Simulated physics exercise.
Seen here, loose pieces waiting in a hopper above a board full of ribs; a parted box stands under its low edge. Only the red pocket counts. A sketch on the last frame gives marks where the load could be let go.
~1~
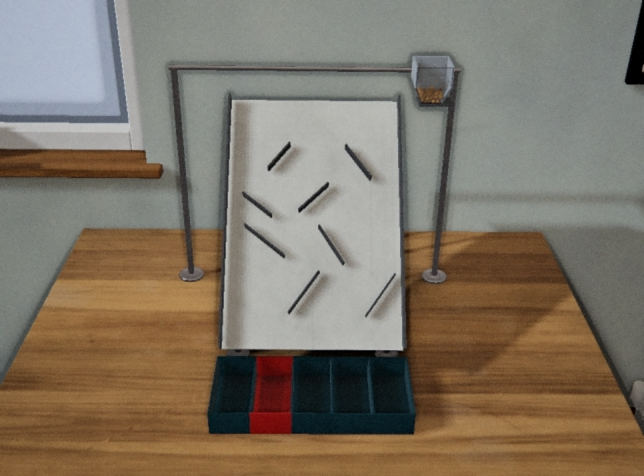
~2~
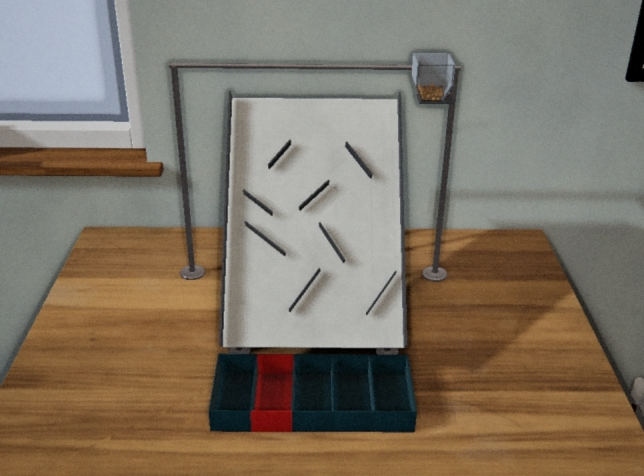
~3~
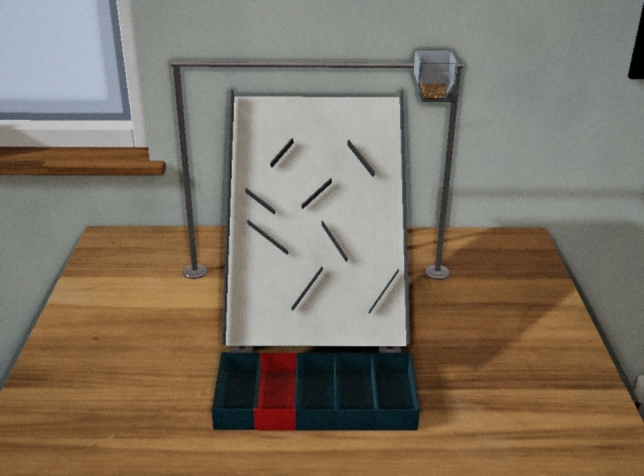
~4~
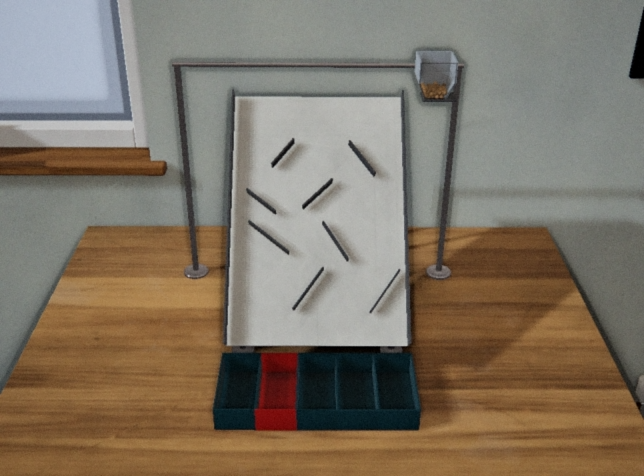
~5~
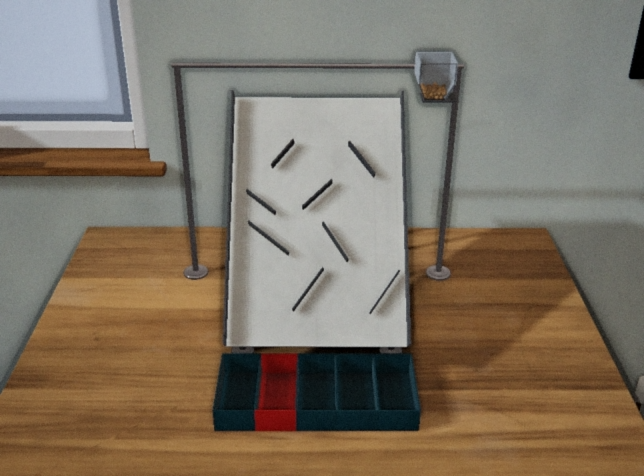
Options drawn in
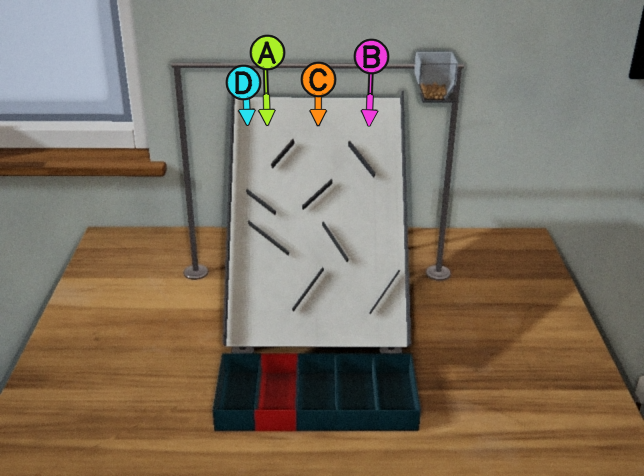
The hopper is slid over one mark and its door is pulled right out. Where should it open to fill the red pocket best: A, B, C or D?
C works best here.
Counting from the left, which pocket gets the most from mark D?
The first from the left.
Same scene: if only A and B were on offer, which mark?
That would be A.
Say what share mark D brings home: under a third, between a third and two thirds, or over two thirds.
It is under a third.
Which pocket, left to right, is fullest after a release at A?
The first.
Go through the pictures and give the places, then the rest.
Hopper near (429, 96), round wooden beads, door shut, in the first picture.
Ribs (268, 165) to (291, 140), (346, 142) to (372, 174), (243, 190) to (272, 212), in the second picture.
Ribs (302, 205) to (331, 178), (247, 220) to (287, 251), (322, 221) to (347, 259), in the third picture.
Ribs (293, 308) to (323, 267), (371, 311) to (400, 269), in the fourth picture.
Red pocket near (276, 419), number 2 of 5 from the left, in the fifth picture.
On the marked copy, mark A meets the board at (267, 119); mark B meets the board at (369, 120); mark C meets the board at (318, 119); mark D meets the board at (247, 119).
With A, close to a quarter in the red pocket, close to two thirds in other pockets, a small share outside the box.
With B, only a few in the red pocket, all but a few in other pockets, a small share outside the box.
With C, close to half in the red pocket, close to half in other pockets, only a few outside the box.
With D, a small share in the red pocket, close to two thirds in other pockets, close to a quarter outside the box.
